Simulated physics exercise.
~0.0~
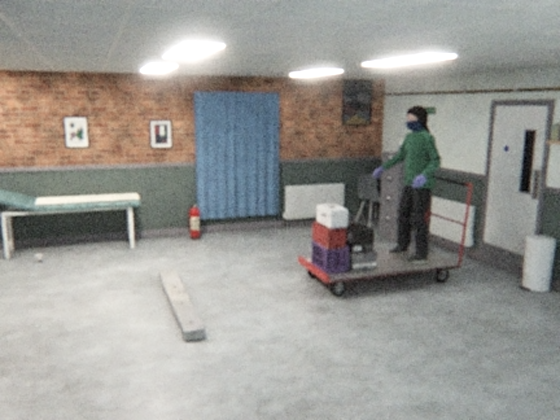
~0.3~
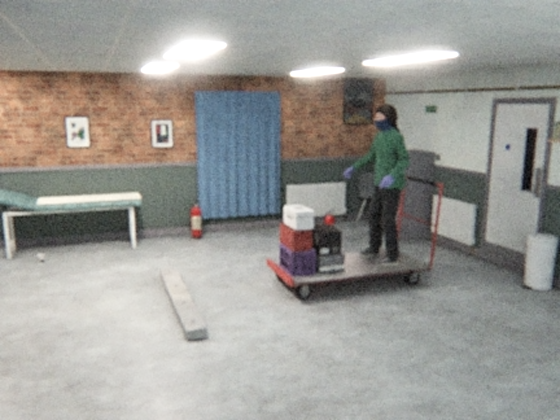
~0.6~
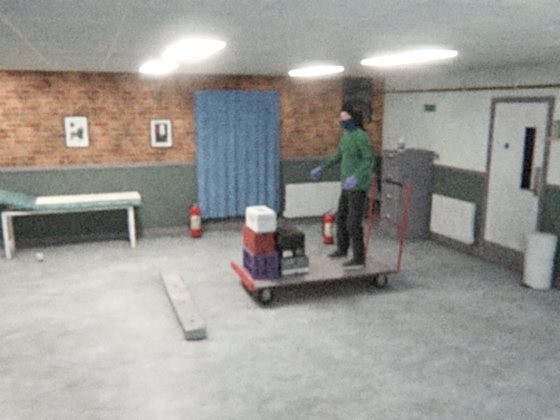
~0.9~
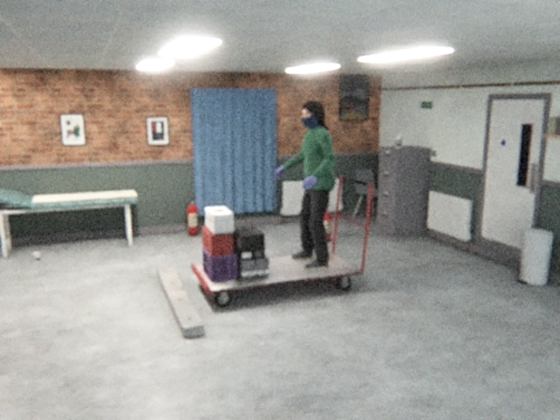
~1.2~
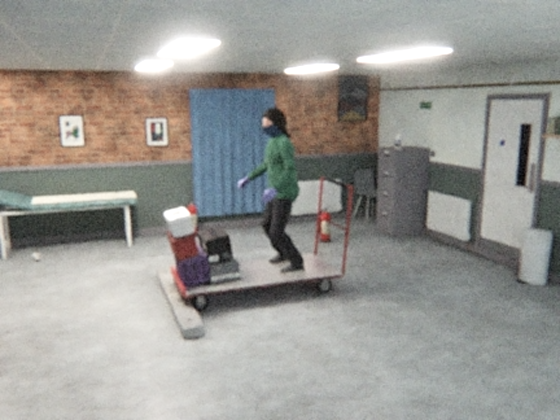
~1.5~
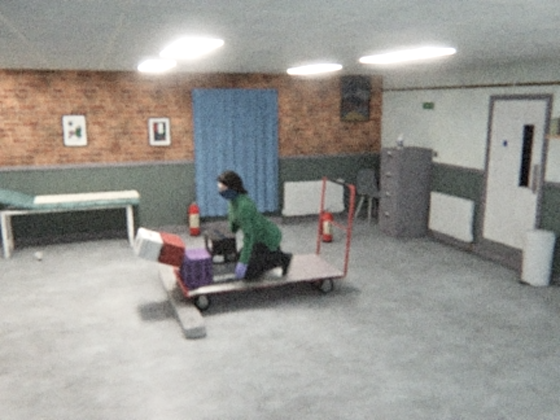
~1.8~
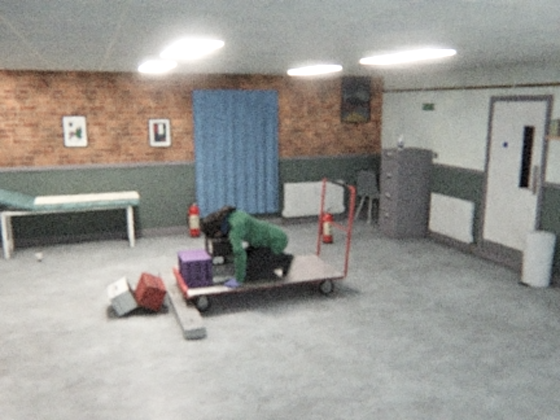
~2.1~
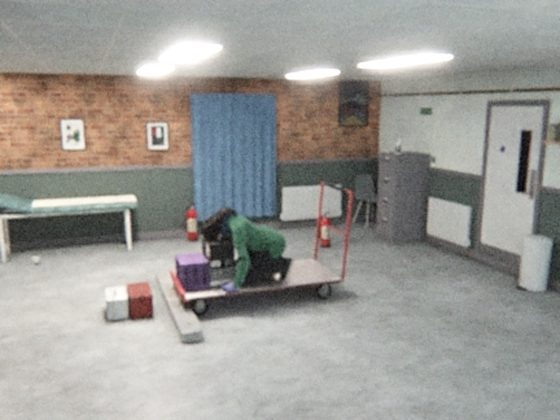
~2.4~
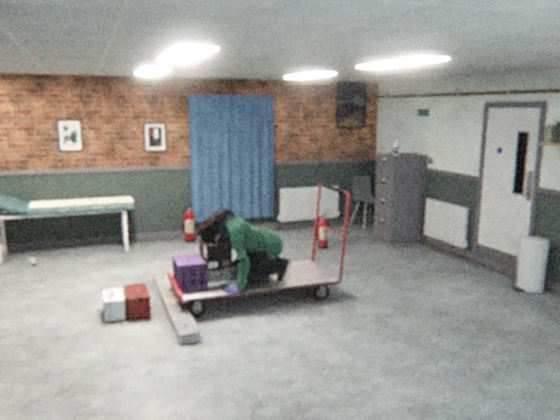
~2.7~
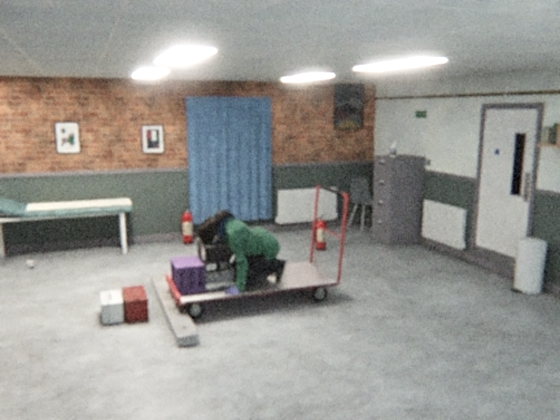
A person in a green top rode a flat trolley leftward across a room until it stopped at a kerb, then pitched forward onto hands and knees as the white and red boxes toppled onto the floor beyond, while the purple crate stayed aboard.
